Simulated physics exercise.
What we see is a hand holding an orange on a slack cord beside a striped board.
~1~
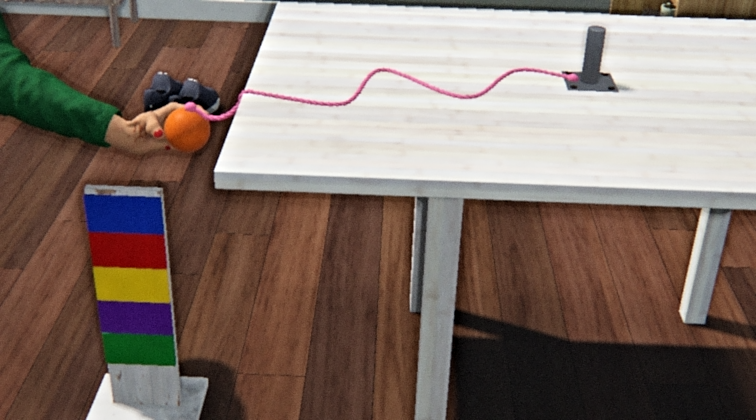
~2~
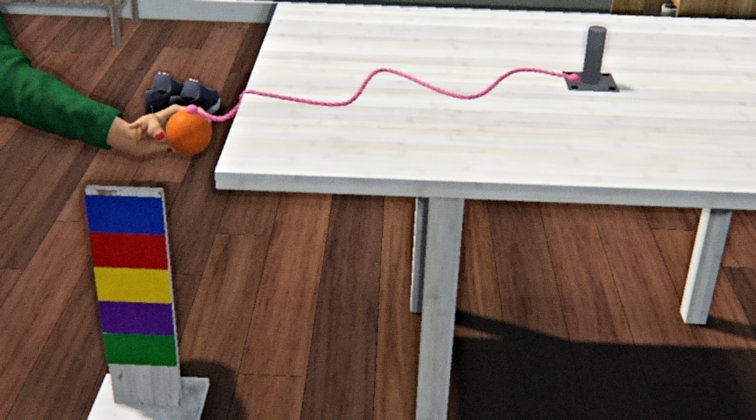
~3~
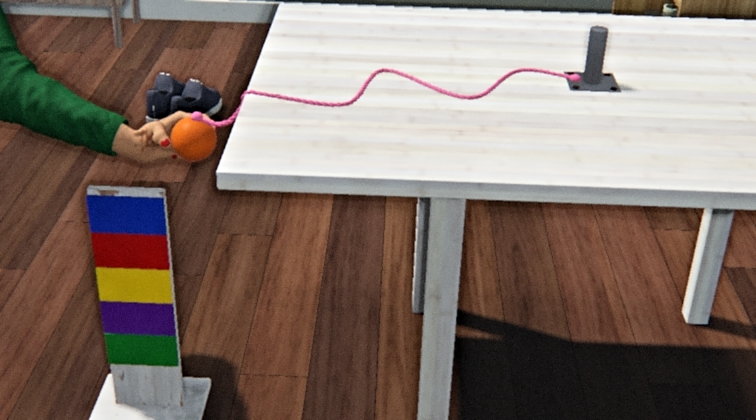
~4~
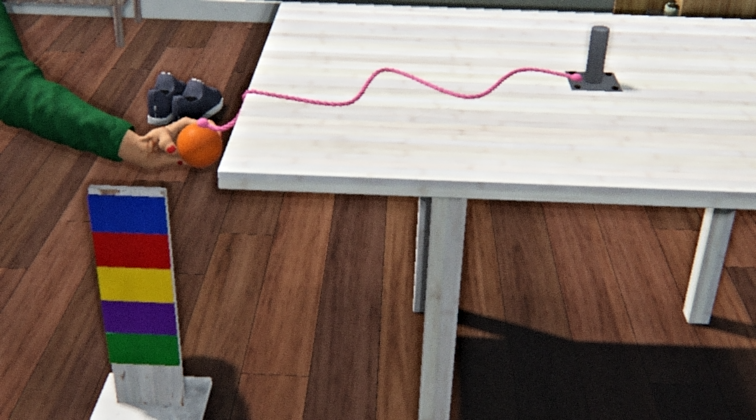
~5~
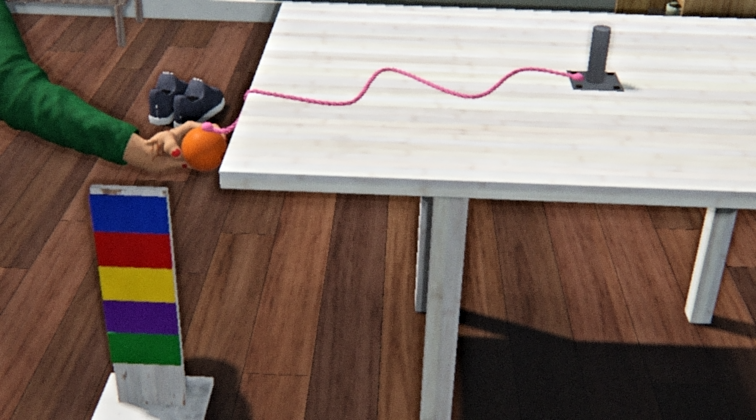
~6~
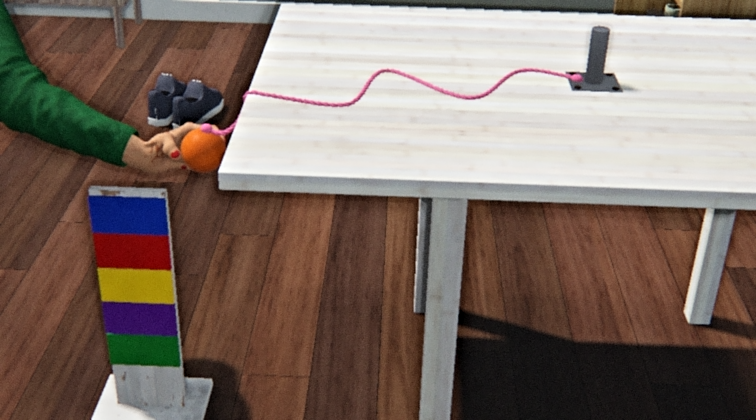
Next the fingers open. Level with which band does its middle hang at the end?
Its centre hangs level with the yellow band.
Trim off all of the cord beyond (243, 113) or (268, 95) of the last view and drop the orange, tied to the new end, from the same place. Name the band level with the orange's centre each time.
Taking them in turn: Red; blue.
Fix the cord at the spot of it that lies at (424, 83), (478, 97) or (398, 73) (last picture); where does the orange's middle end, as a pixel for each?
About (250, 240), (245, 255) and (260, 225).
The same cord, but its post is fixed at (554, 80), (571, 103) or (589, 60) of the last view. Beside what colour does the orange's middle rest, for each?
Taking them in turn: Purple; purple; yellow.
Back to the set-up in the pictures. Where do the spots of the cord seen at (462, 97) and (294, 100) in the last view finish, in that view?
At (414, 81), then (253, 166).
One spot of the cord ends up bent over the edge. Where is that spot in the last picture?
Near (363, 93).
Early on, orange near (218, 294); level with yellow.
Midway, orange near (299, 273); level with yellow.
Near the end, orange near (240, 282); level with yellow.
Finally, orange near (253, 283); level with yellow. Its middle rests at the yellow band.
